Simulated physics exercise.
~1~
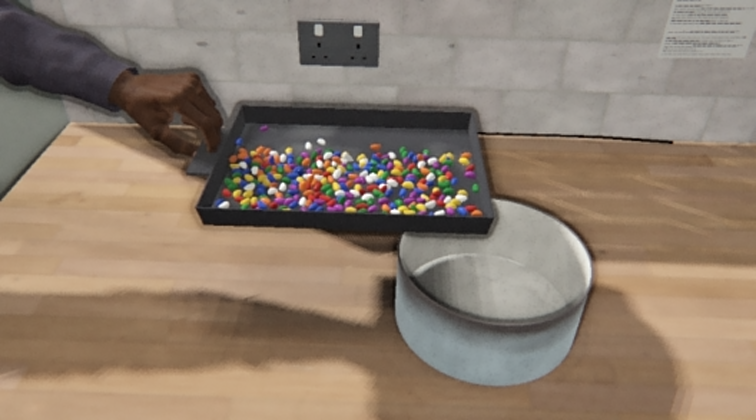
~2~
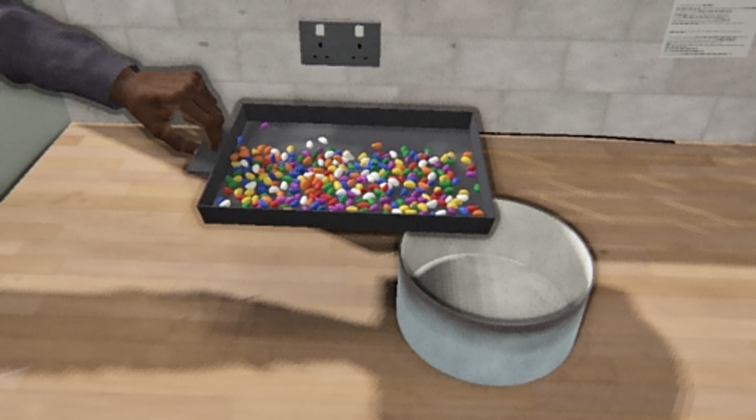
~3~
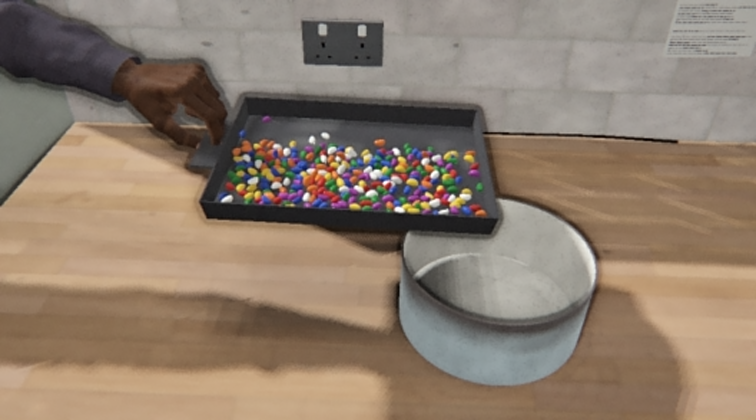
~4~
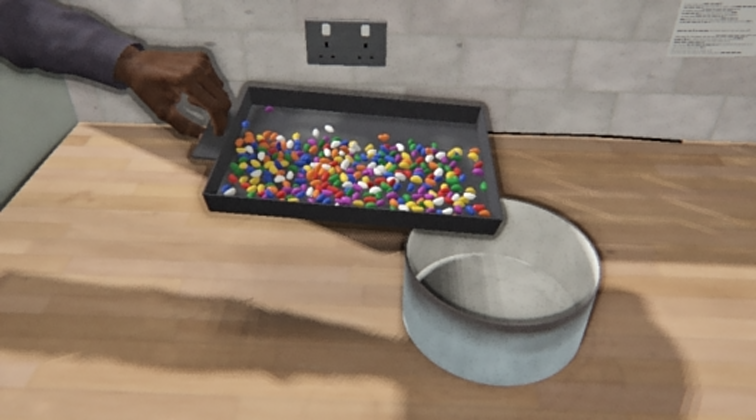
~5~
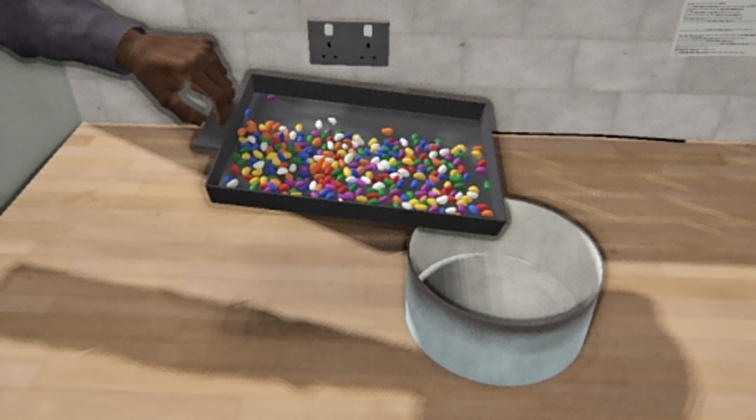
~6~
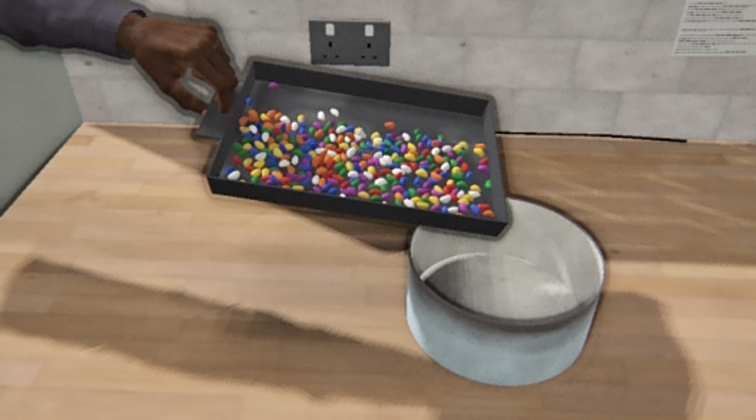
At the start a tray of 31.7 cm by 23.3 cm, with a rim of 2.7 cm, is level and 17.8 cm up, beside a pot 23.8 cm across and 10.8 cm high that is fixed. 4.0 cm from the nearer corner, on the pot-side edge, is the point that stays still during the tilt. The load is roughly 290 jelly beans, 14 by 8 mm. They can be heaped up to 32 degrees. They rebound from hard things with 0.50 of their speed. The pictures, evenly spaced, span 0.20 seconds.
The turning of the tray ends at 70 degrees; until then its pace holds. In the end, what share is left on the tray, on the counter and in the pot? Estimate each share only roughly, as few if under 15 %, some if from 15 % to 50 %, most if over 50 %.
Roughly: Tray some, counter few, pot most.
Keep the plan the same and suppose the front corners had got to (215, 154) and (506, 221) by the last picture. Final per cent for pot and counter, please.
Pot 65, counter 5.
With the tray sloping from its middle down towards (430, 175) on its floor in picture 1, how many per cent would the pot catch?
My best guess is some 30 per cent.
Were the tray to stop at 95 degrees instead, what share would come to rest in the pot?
Around 100 in a hundred.
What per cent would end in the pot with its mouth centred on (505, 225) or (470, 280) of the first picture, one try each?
Roughly 25 per cent, then 65 per cent.
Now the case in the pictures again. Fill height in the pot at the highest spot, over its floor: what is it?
It reaches roughly 2.5 cm.
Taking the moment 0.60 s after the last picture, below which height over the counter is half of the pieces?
Roughly 24 cm above the counter.
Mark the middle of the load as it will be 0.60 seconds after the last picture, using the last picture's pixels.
Close to pixel (469, 174).
Then, 0.36 s after the last picture, tilt 39 degrees; the tray holds 100 %, the pot 0 %.
Then, 0.60 s after the last picture, tilt 58 degrees; the tray holds 100 %, the pot 0 %.
Then, 0.96 s after the last picture, tilt 70 degrees; the tray holds 50 %, the pot 40 %.
In the end, tray 35 %, counter 0 %, pot 65 %.
